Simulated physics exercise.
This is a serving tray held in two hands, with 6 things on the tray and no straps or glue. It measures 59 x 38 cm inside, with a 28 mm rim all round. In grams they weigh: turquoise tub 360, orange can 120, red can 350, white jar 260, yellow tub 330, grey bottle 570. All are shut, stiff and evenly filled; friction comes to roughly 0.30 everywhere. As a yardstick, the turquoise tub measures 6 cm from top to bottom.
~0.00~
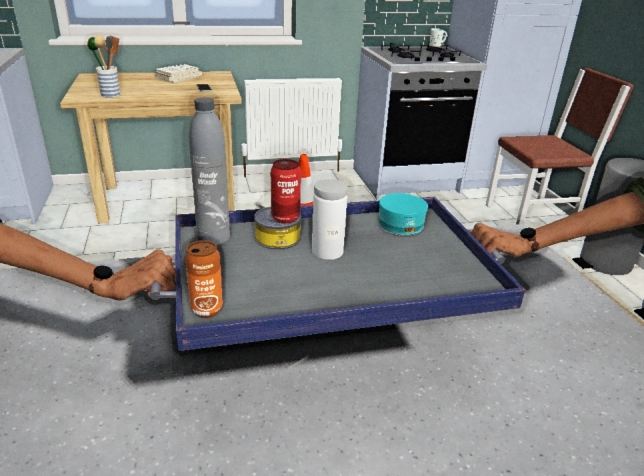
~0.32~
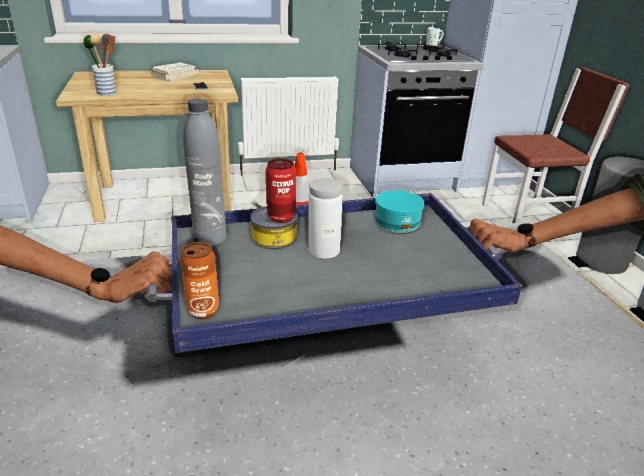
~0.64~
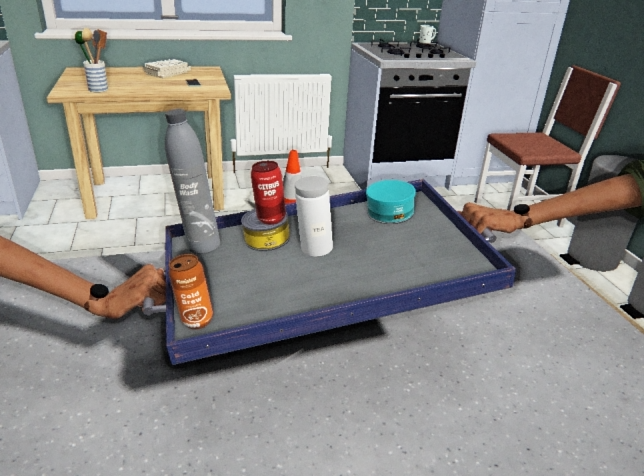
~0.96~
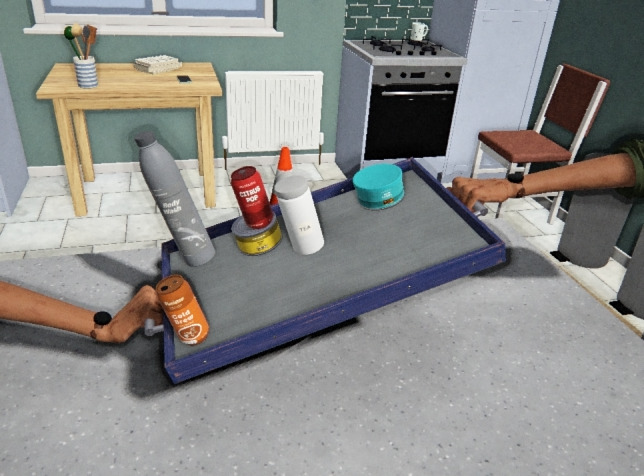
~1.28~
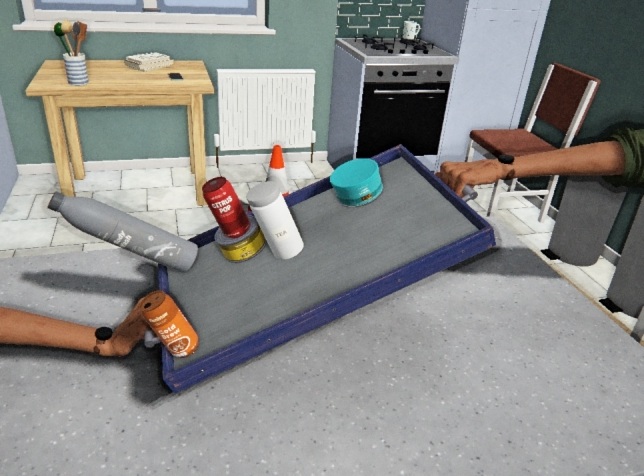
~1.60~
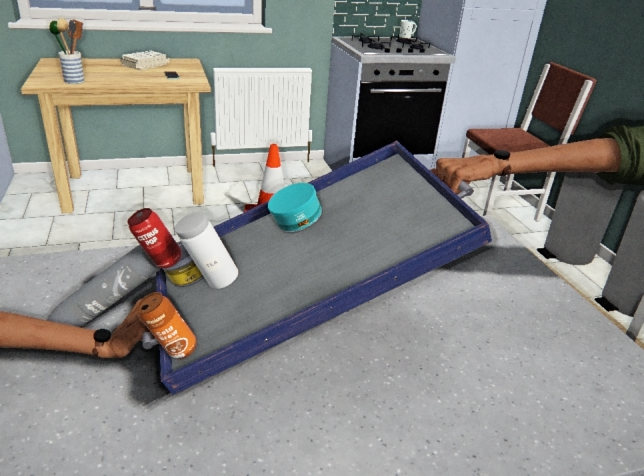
In a kitchen, two hands tilting a tray left, the grey bottle toppling off the left edge, then tubs and cans sliding leftward.
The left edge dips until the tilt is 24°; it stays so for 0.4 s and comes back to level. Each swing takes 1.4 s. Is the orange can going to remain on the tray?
The orange can stays on the tray.
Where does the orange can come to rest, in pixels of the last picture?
At about (164, 272).
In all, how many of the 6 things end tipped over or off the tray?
In all, 3.
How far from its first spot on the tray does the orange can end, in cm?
Some 1 cm.
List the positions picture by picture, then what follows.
Tray level; orange can (204, 280); turquoise tub (402, 214), in the first frame.
Tilt 1°, left edge down; white jar (325, 219); yellow tub (274, 227), in the second frame.
Tilt 7°, left edge down; grey bottle (191, 183); turquoise tub (391, 202), in the third frame.
Tilt 17°, left edge down; red can (252, 199); white jar (300, 216), in the fourth frame.
Tilt 23°, left edge down; grey bottle (125, 231) off the tray; yellow tub (241, 239) moved 2 cm, in the fifth frame.
Tilt 24°, left edge down; orange can (168, 327); turquoise tub (296, 208) moved 16 cm, in the sixth frame.
After 1.80 s, tilt 24°, left edge down; red can now off the tray; white jar 29° off its base; yellow tub moved 15 cm.
After 2.40 s, tilt 18°, left edge down; white jar now off the tray; yellow tub moved 15 cm; turquoise tub moved 33 cm.
In the end (3.8 s), off the tray, red can, white jar and grey bottle; not toppled but over 5 cm from the start, turquoise tub and yellow tub; the last one under 5 cm from the start. In the last view, orange can near (164, 272).
